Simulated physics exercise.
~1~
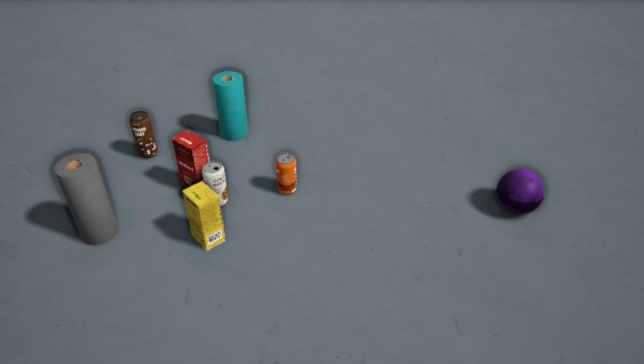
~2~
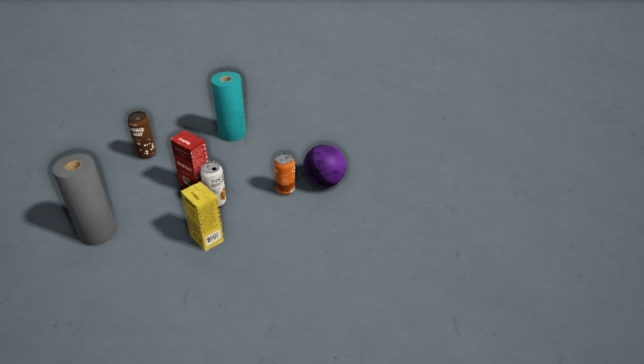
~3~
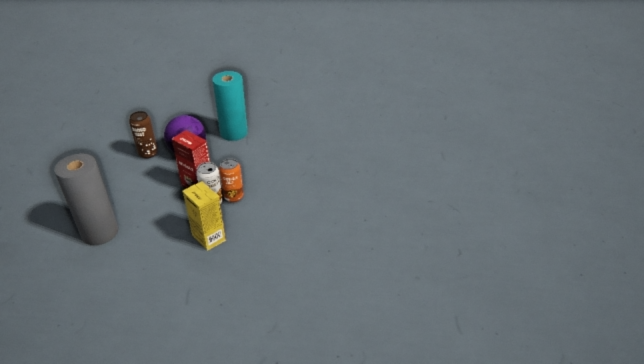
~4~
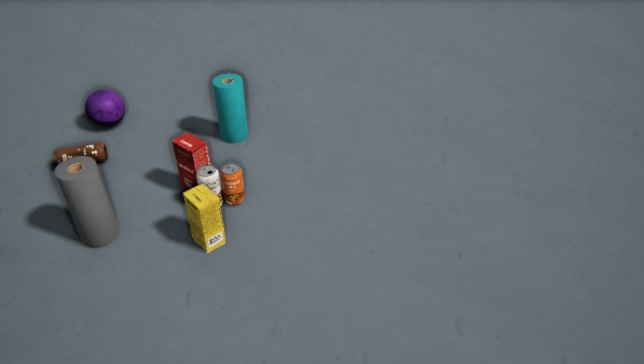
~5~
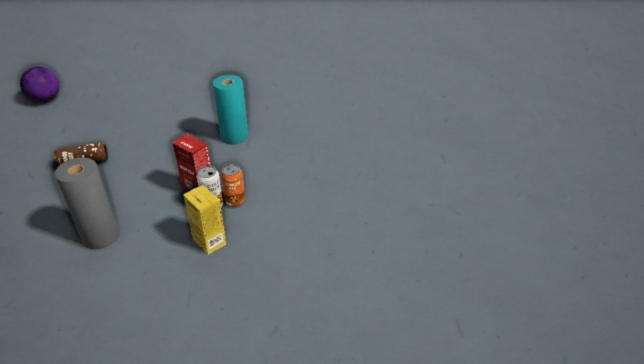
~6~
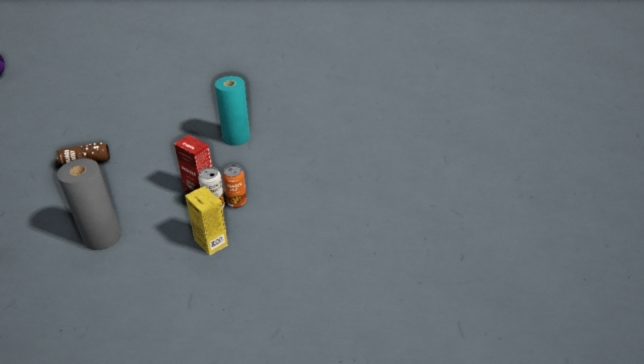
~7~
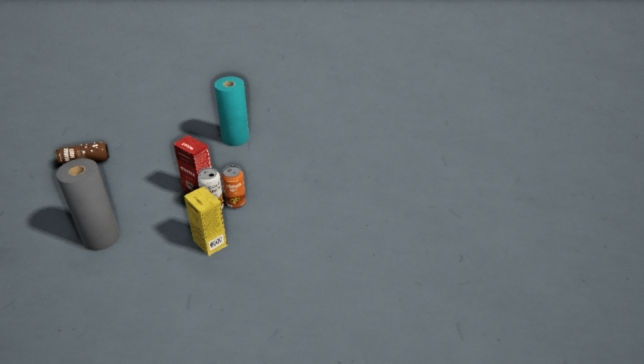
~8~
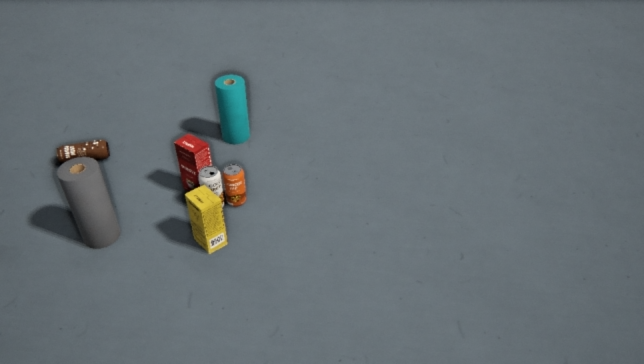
A plain grey floor is seen from above at an angle, with the view swaying slightly. On the left stand a grey roll, a brown can, a turquoise roll, red and yellow cartons, a white can and an orange can, while a purple ball is off to the right. The ball rolls left and reaches the orange can, which ends up upright beside the white can. The ball passes behind the red carton, and the brown can topples and lies behind the grey roll. The ball rolls out at the left edge, leaving everything else standing.
